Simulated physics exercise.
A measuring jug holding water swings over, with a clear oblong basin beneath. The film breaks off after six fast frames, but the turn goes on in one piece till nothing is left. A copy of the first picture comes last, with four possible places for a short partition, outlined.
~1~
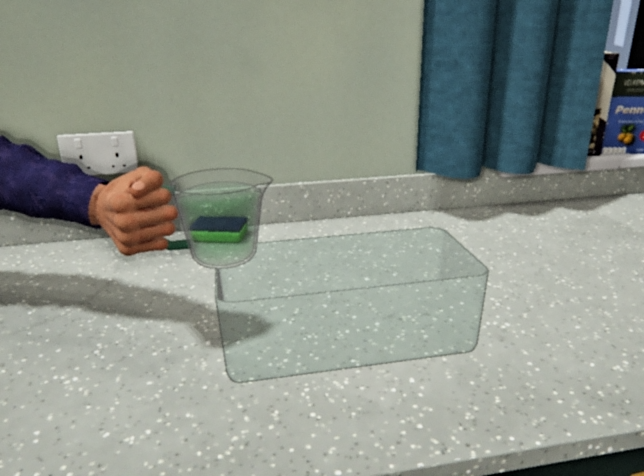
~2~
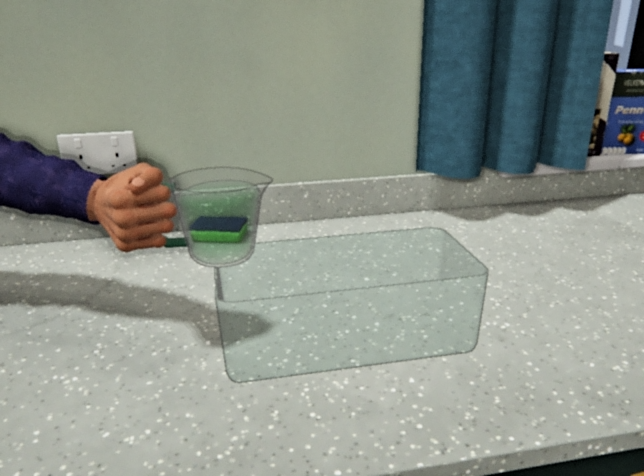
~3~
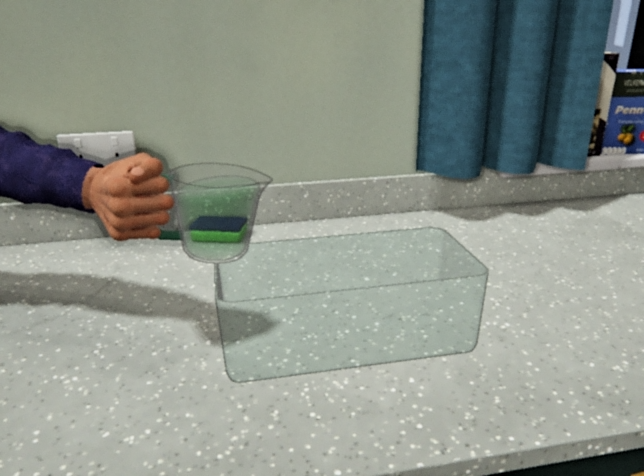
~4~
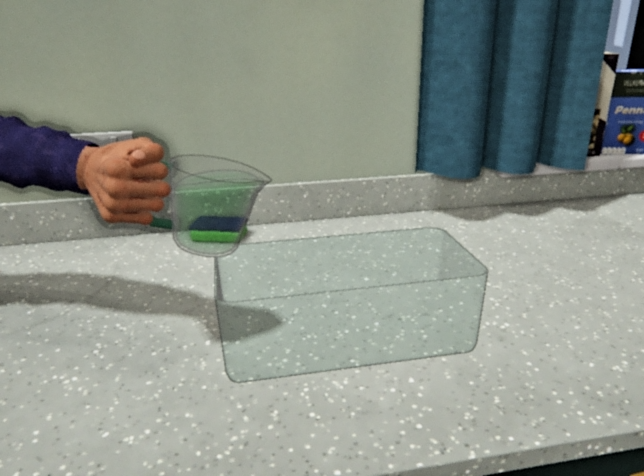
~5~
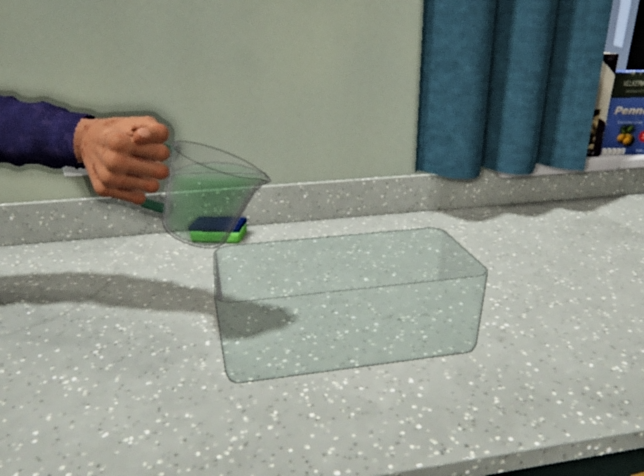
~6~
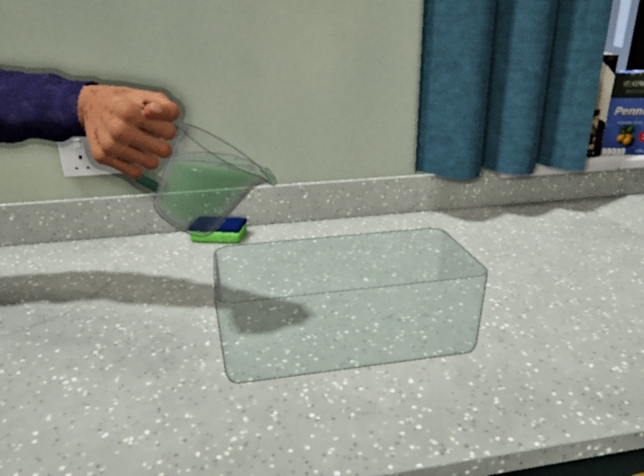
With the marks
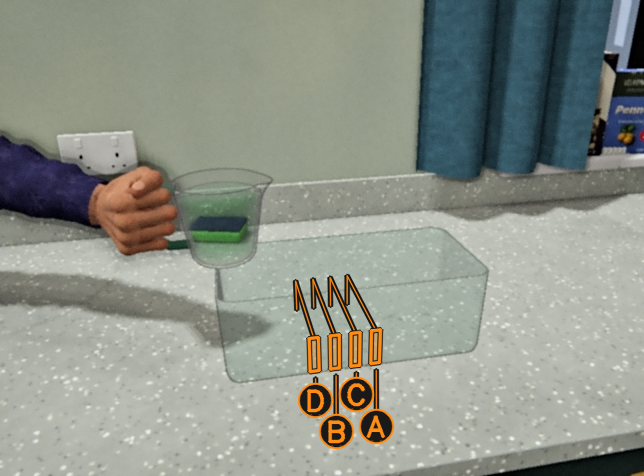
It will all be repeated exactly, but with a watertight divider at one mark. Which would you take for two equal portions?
The best slot is A.
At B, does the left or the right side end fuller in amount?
The right side.
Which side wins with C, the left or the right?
The right one.
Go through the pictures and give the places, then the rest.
In the first frame, upright, lip at (272, 179); basin from (227, 379) to (476, 346); nothing has left yet.
In the second frame, upright, lip at (271, 179); nothing has left yet.
In the third frame, tipped about 6°, lip at (271, 179); nothing has left yet.
In the fourth frame, tipped about 13°, lip at (271, 179); nothing has left yet.
In the fifth frame, tipped about 23°, lip at (270, 179); nothing has left yet.
In the sixth frame, tipped about 35°, lip at (269, 179); water is over the lip, down to (273, 182).
In orange, A at (376, 370); B at (336, 375); C at (356, 372); D at (315, 378).
For slot A, about 58 % ends left of the wall and 39 % right of it; 3 % is lost outside.
For slot B, about 5 % ends left of the wall and 93 % right of it.
For slot C, about 16 % ends left of the wall and 81 % right of it.
For slot D, about 5 % ends left of the wall and 93 % right of it.
